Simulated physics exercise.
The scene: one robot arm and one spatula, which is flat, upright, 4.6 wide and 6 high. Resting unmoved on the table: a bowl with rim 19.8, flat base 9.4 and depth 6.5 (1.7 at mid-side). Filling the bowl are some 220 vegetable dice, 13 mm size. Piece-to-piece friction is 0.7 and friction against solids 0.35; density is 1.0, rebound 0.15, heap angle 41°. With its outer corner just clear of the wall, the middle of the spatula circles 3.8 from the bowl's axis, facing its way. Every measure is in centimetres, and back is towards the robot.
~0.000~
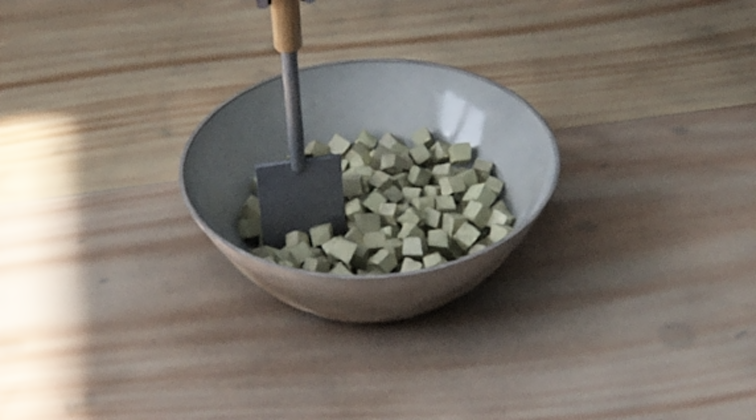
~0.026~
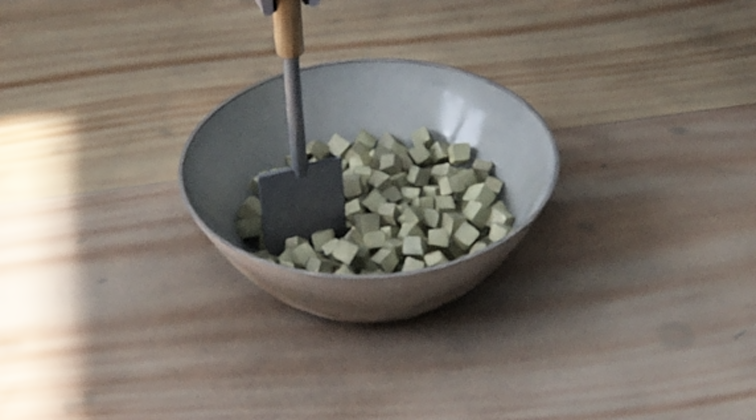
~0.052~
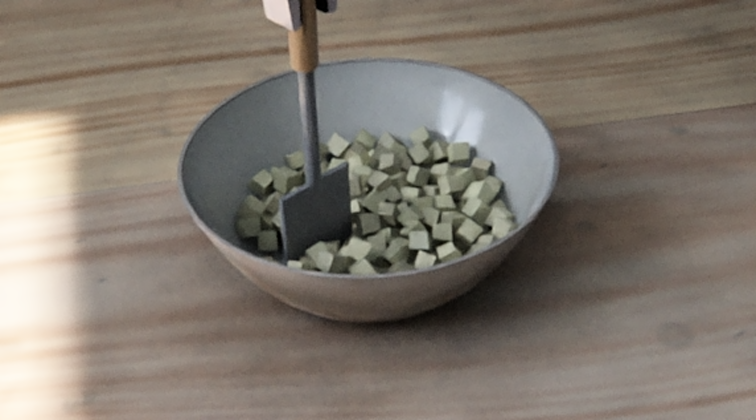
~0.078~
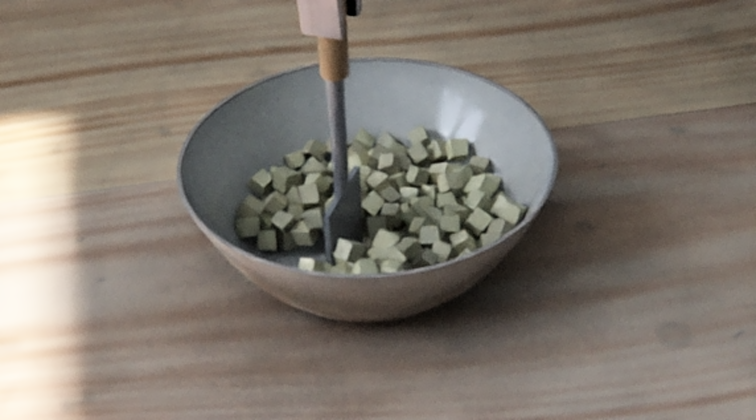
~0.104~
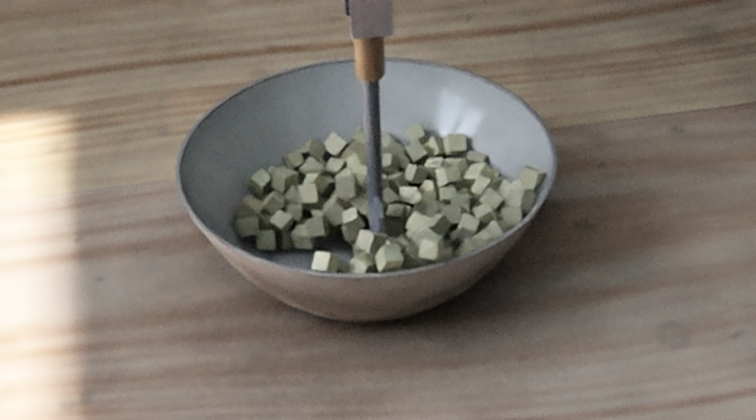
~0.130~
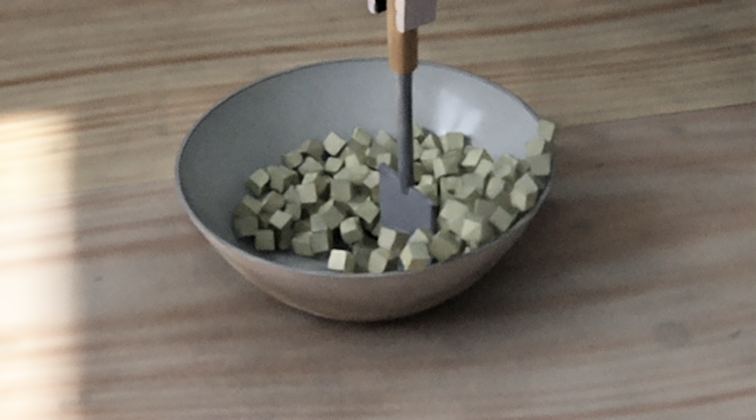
A flat gray spatula with a wooden handle swept left to right through a bowl of small pale green cubes, turning as it went and pushing them into a pile against the right rim.
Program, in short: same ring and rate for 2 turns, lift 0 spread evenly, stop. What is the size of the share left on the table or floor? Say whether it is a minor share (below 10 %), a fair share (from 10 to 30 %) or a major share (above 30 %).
A major share.
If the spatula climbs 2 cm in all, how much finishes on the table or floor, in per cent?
It comes to some 35 per cent.
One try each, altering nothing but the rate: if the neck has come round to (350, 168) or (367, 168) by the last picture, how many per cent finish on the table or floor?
About 25 % for one try and about 25 % for the other, in order.
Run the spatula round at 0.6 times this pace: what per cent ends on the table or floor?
About 20 per cent.
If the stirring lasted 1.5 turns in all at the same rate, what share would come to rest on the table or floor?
It would be around 40 per cent.
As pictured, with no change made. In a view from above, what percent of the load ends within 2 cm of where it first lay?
Result: Close to 5 per cent of the load.
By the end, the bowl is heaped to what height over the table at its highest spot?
6.0 cm or so.
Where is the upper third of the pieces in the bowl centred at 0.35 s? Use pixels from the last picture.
About pixel (233, 173).
After 0.35 s, 349° round, highest piece 10 above the table; 171 in the bowl, 34 on the table or floor, 18 in flight or on the tool.
After 0.58 s, 222° round, highest piece 8 above the table; 135 in the bowl, 82 on the table or floor, 6 in flight or on the tool.
After 0.89 s, 0° round, highest piece 6 above the table; 131 in the bowl, 92 on the table or floor.
After 1.59 s, 0° round, highest piece 6 above the table; 131 in the bowl, 92 on the table or floor.
At rest, 131 in the bowl, 92 on the table or floor. That is 41 % on the table or floor.
